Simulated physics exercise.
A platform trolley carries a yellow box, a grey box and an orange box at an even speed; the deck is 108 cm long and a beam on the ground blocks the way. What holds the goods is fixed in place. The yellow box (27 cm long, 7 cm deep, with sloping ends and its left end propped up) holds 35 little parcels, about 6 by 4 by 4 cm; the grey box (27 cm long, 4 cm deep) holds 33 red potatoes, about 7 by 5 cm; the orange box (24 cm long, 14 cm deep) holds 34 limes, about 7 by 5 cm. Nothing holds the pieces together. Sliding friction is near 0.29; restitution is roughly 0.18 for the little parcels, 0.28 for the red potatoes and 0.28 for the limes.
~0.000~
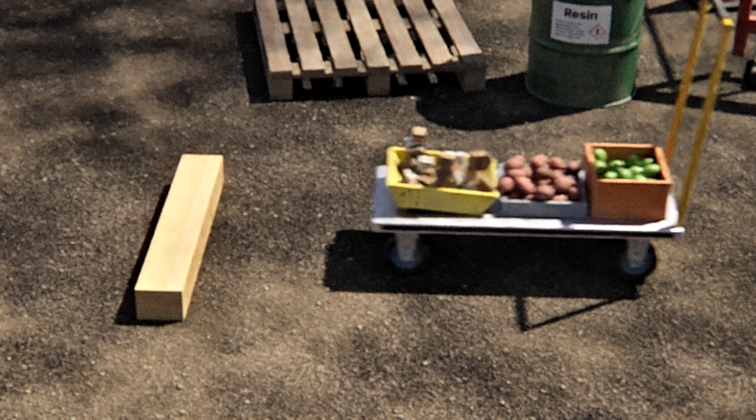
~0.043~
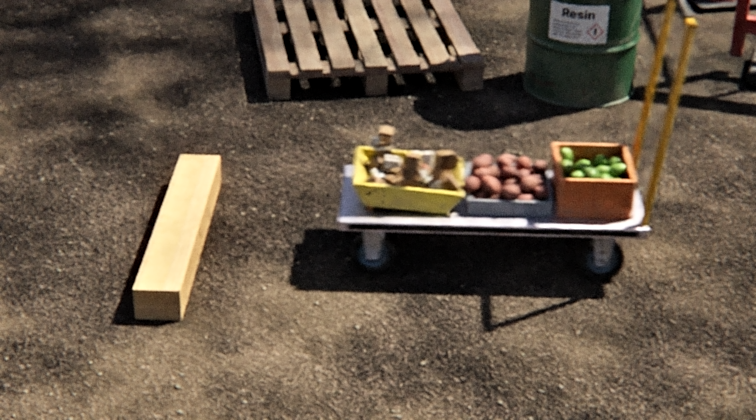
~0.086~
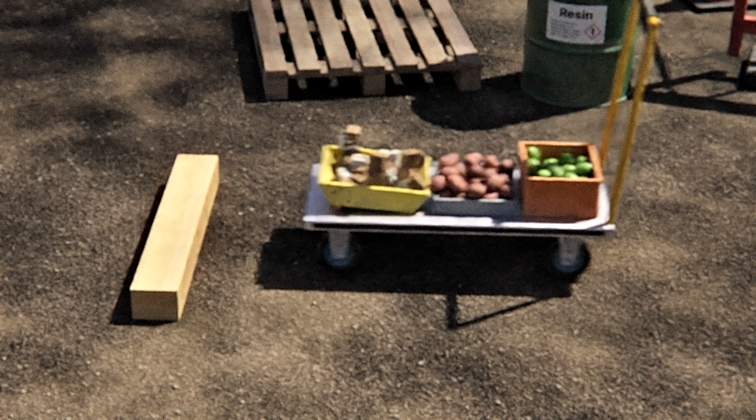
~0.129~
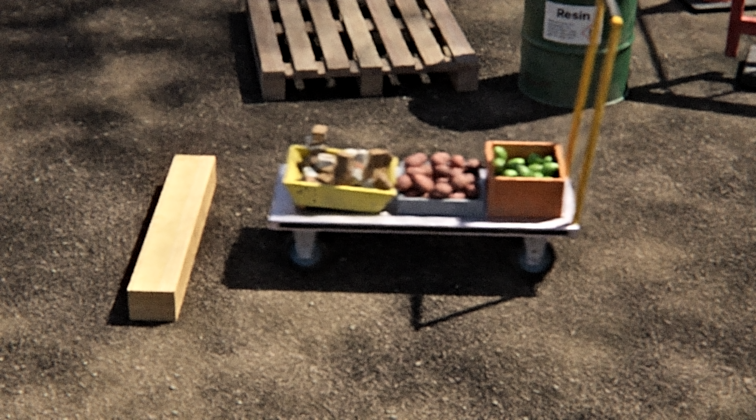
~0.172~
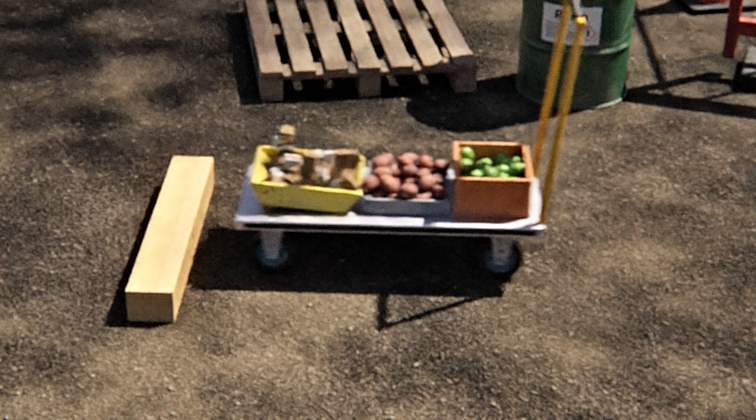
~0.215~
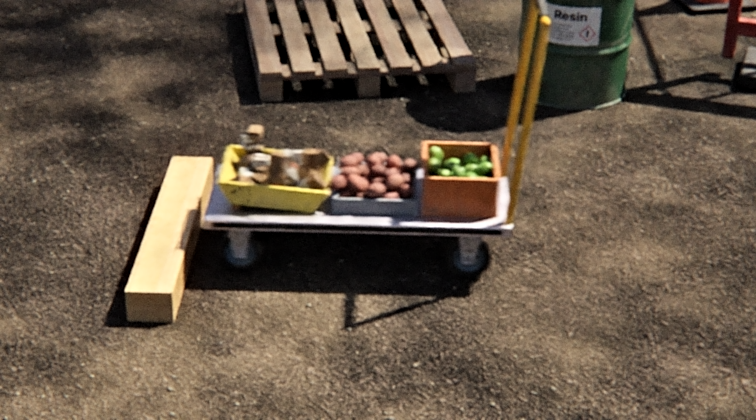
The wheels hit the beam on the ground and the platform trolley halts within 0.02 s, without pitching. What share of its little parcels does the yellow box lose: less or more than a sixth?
The yellow box loses more than one in six of its little parcels.
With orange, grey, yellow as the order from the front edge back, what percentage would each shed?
Then yellow box 30, grey box 20, orange box 10 per cent.
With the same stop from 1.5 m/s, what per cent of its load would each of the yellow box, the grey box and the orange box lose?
Then yellow box 10, grey box 20, orange box 0 per cent.
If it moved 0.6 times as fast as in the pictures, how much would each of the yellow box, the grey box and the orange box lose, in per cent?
In that case yellow box 10, grey box 20, orange box 0 per cent.
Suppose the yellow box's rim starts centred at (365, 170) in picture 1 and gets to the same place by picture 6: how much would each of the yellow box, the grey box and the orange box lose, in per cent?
Then yellow box 10, grey box 20, orange box 0 per cent.
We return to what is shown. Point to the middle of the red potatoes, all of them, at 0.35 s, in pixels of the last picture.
Around (333, 177).
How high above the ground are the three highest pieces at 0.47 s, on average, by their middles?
Some 46 cm up.
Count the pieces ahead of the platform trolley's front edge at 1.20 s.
Roughly 12.
After 0.25 s, impact.
After 0.35 s, the yellow box is down by 4 of 35, the grey box is down by 6 of 33 and the orange box has all 34.
After 0.47 s, the yellow box is down by 8 of 35, the grey box is down by 10 of 33 and the orange box is down by 1 of 34.
After 0.70 s, the yellow box is down by 11 of 35, the grey box is down by 11 of 33 and the orange box is down by 2 of 34.
Final count (at 1.20 s), the yellow box is down by 11 of 35, the grey box is down by 11 of 33 and the orange box is down by 2 of 34. Asked share, 11 of 35, 31 per cent.
